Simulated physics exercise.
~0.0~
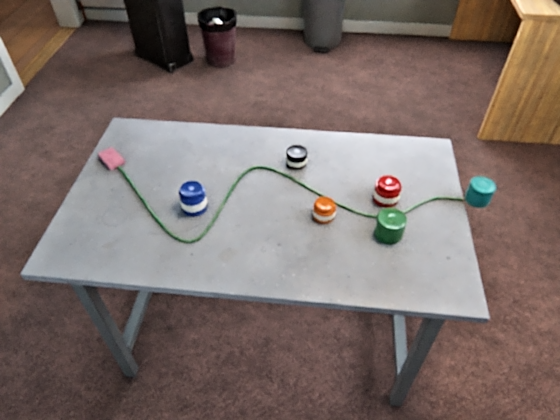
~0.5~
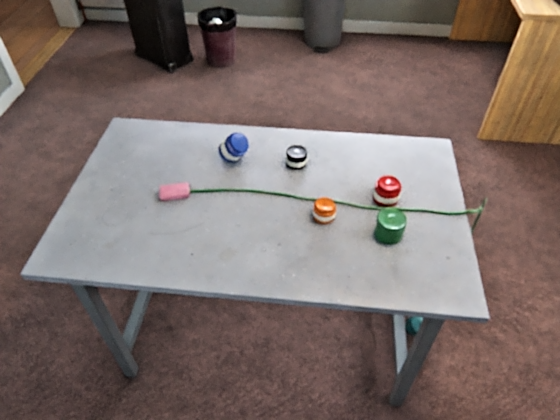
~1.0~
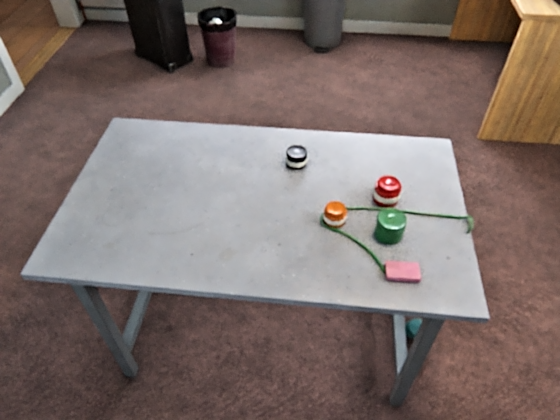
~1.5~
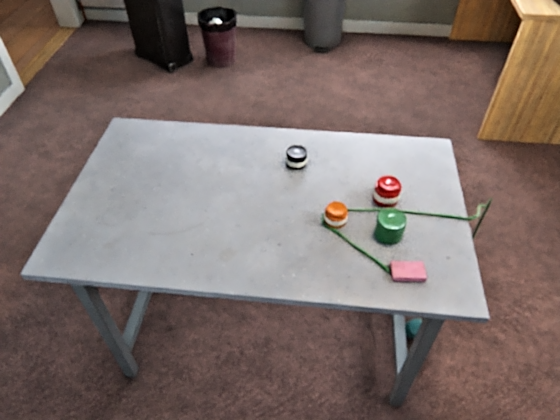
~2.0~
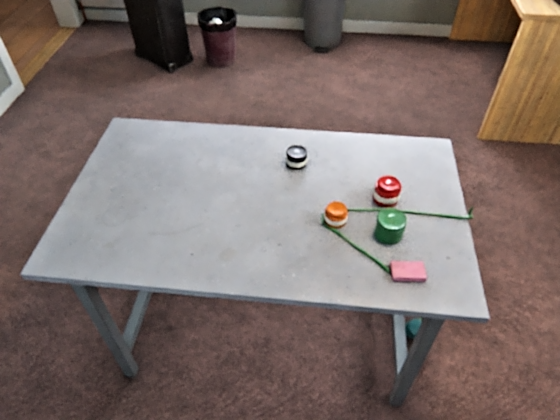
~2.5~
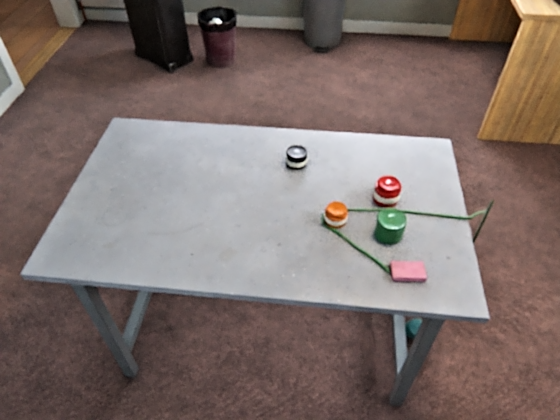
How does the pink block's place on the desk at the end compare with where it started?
It starts near the back left corner of the desk and ends near the front right corner, in front of the green tub.
